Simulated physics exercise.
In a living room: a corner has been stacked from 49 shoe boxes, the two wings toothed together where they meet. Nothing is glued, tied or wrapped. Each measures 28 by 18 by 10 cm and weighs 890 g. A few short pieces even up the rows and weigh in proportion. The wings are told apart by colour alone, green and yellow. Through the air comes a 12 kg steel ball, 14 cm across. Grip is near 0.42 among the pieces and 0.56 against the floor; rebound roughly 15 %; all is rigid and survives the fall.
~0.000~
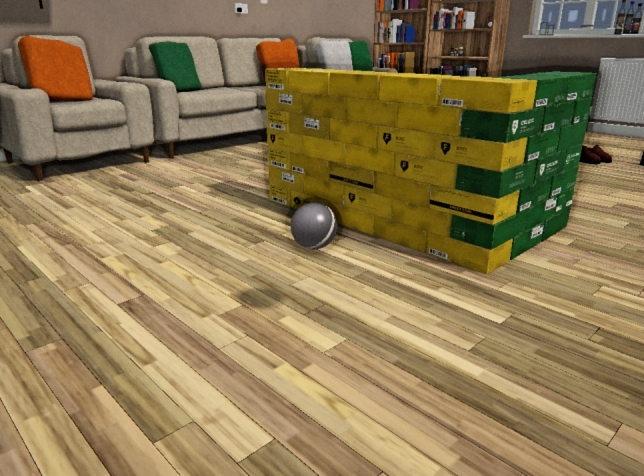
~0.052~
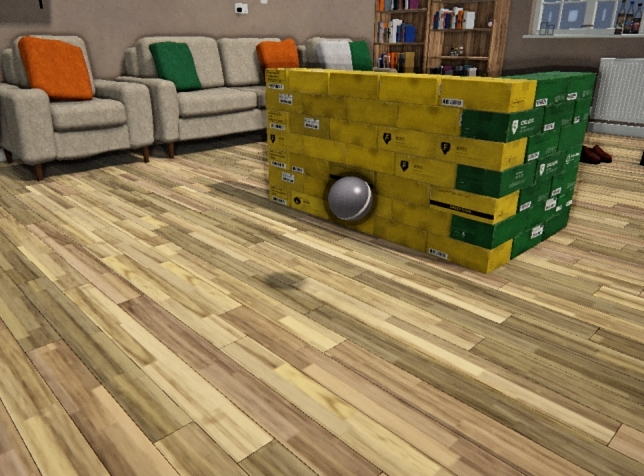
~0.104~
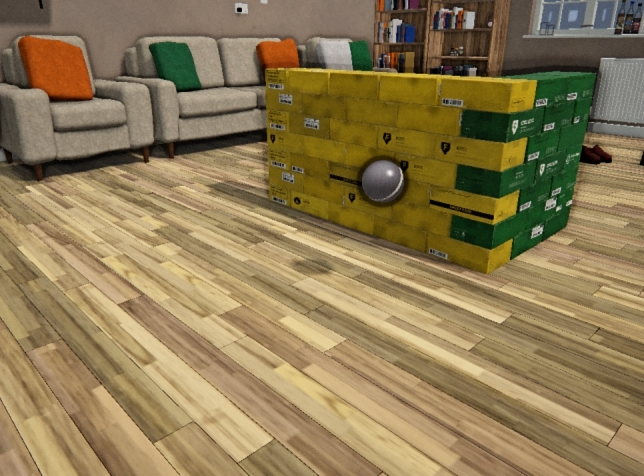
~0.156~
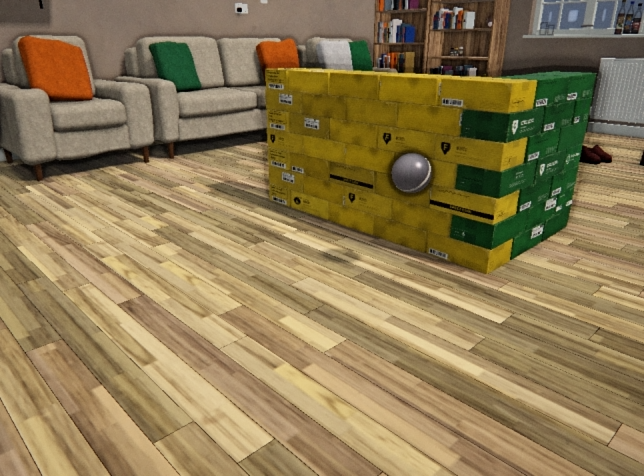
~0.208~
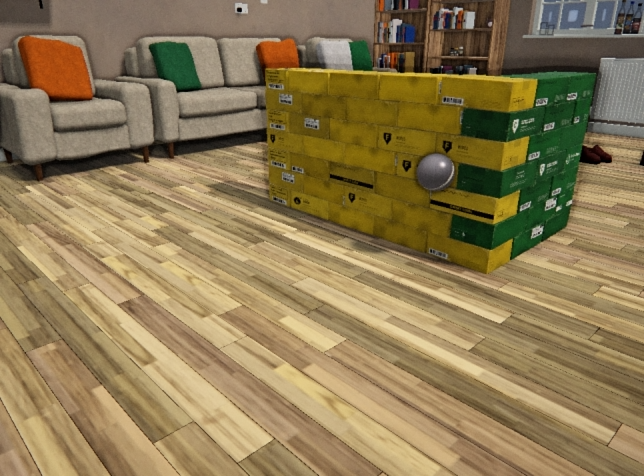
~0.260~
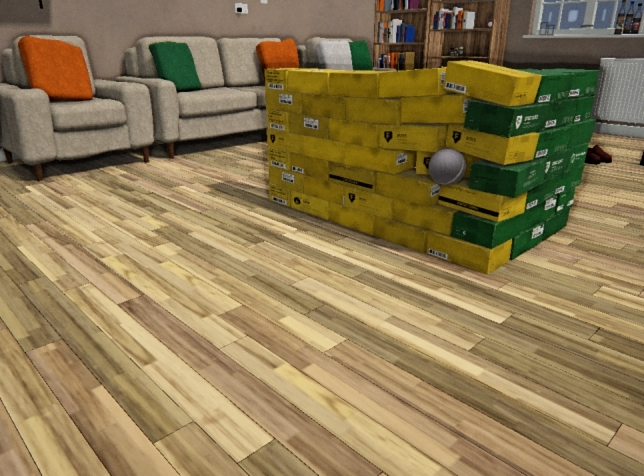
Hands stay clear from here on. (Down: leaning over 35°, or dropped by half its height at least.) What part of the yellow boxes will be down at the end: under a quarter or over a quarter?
It comes to fewer than one in four.
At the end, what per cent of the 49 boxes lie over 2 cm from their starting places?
45 per cent.
Around 0.32 s, ball still moving; none of the 32 yellow boxes down (0 of 49 in all colours); top yellow box tipped 10°; top green box tipped 9°.
Around 0.38 s, ball still moving; none of the 32 yellow boxes down (0 of 49 in all colours); top yellow box tipped 6°; top green box tipped 5°.
Around 0.54 s, ball still moving; 1 of the 32 yellow boxes down (1 of 49 in all colours); top yellow box displaced 7 cm; top green box displaced 12 cm.
Around 1.40 s, ball still moving; 1 of the 32 yellow boxes down (1 of 49 in all colours); top yellow box displaced 8 cm; top green box tipped 9°.
Finally (1.9 s), ball rolling away; 1 of the 32 yellow boxes down (1 of 49 in all colours); top yellow box displaced 8 cm; top green box displaced 12 cm. That is 3 per cent. Seen by the last camera, middles, top yellow box near (429, 87), top green box near (560, 91).
